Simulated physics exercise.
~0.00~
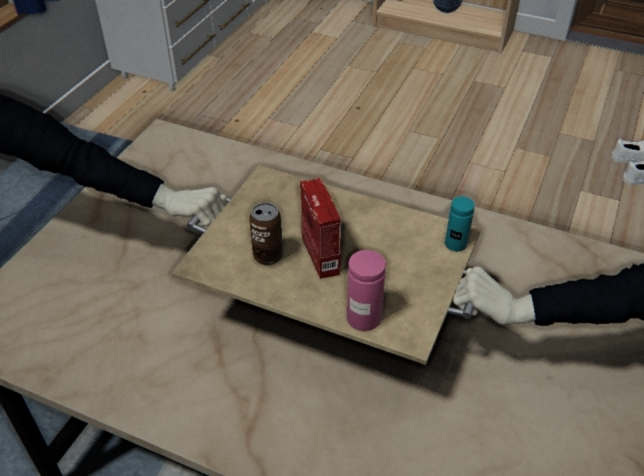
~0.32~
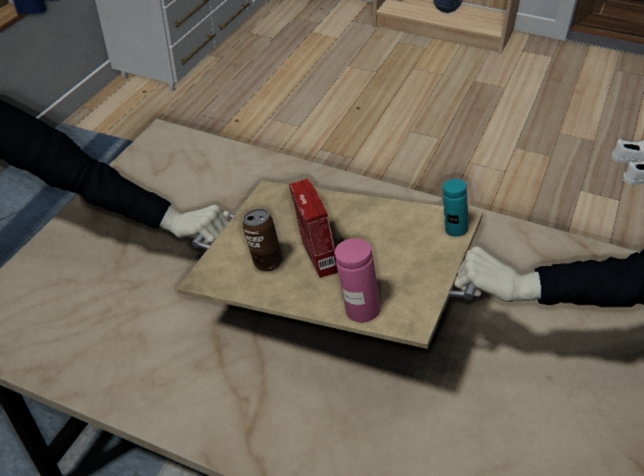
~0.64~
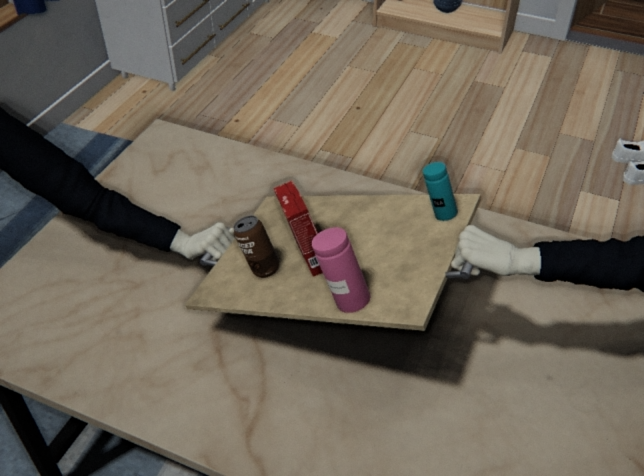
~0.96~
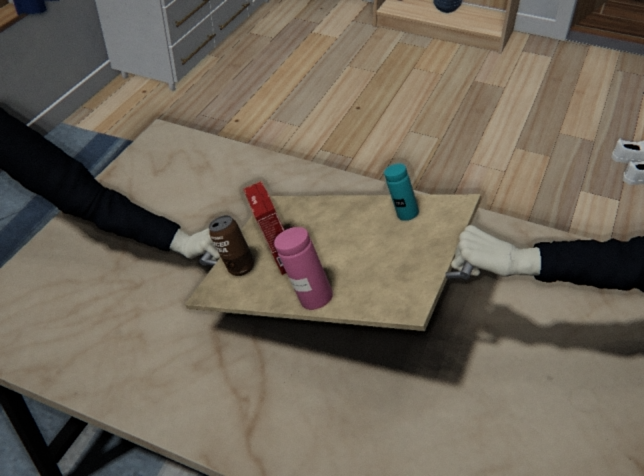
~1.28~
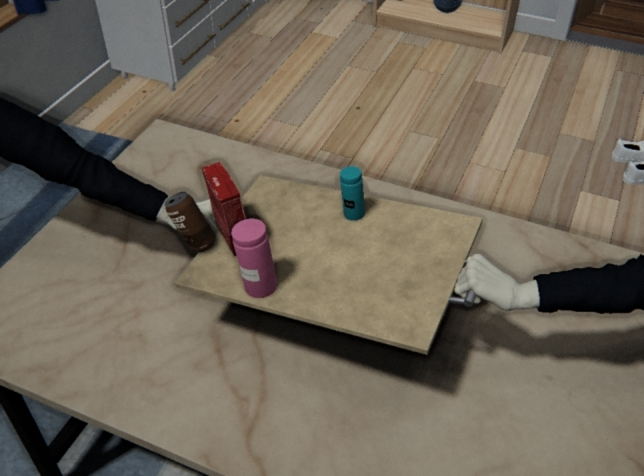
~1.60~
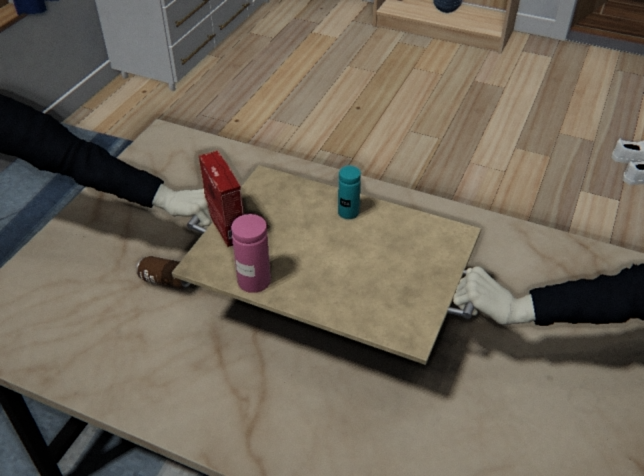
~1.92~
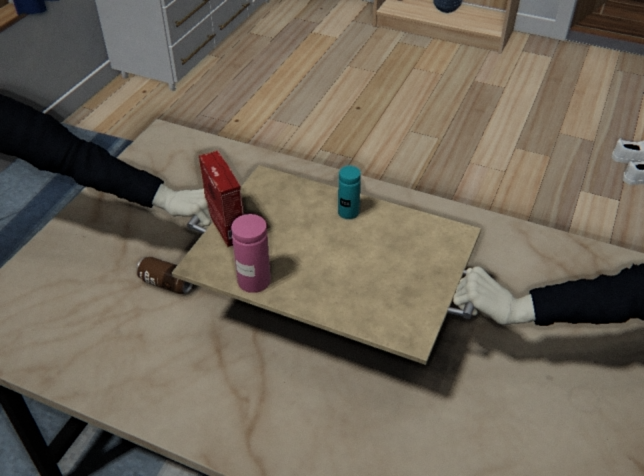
We see two hands tilt a rimless tray down to the left, sending a red packet, turquoise shaker, pink jar and brown can sliding left; the can drops off the edge onto the table and lies on its side, while the others stay upright on the levelled tray.
